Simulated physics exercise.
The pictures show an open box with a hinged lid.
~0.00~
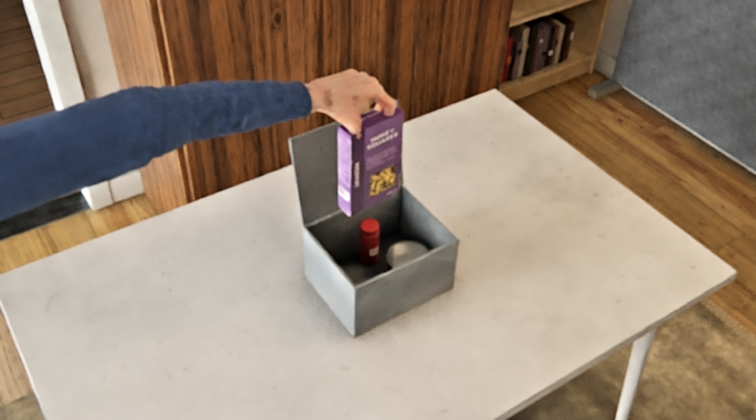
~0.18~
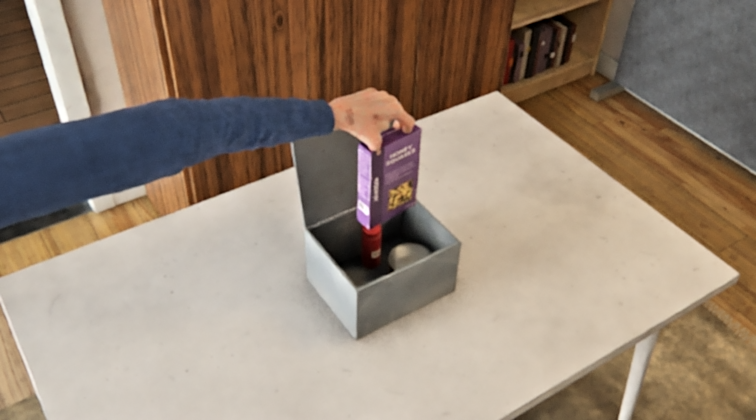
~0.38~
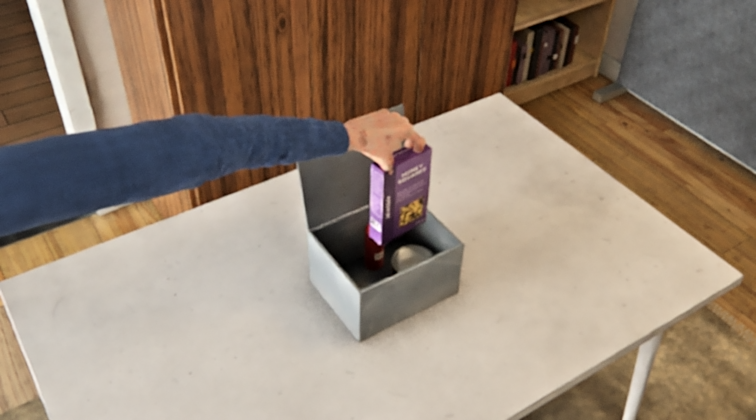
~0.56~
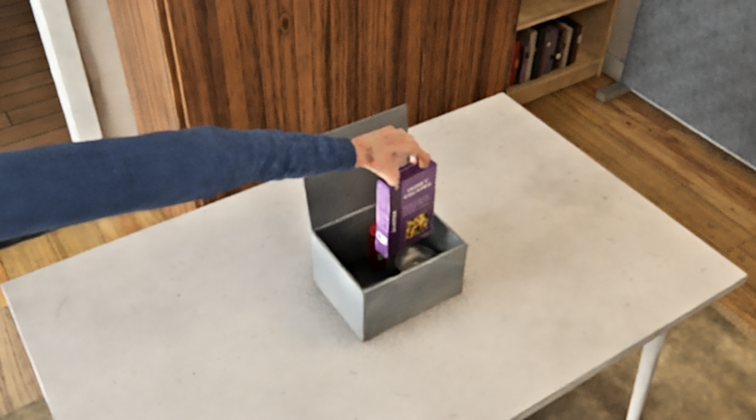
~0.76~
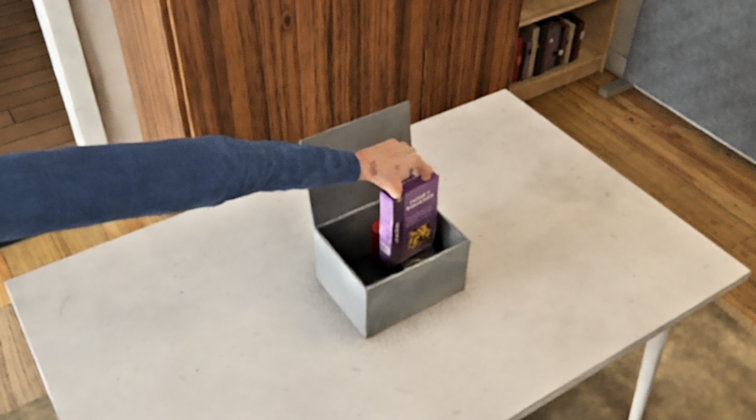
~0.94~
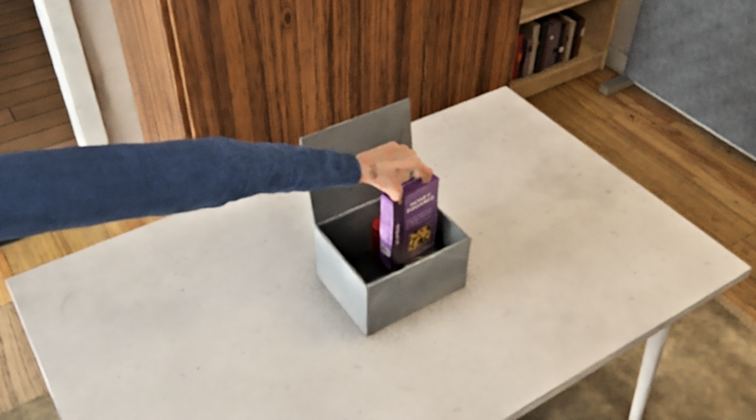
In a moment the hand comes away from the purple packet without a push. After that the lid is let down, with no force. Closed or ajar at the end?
The lid stays ajar.
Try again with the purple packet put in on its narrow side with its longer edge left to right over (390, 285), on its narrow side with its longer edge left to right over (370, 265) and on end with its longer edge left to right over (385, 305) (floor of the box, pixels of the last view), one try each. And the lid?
In the first case it is held up; in the second case it shuts flat; in the third case it stays ajar.
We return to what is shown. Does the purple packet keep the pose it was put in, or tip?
The purple packet ends up tilted.
After 2.44 s, lid 63° above the rim.
After 3.34 s, lid 27° above the rim; purple packet tipped 45° from how it was near (432, 244).
At rest (6.5 s), lid 13° above the rim; tipped over in the box, purple packet; the other 2 in place. Seen from the same camera at the end, purple packet near (430, 243).
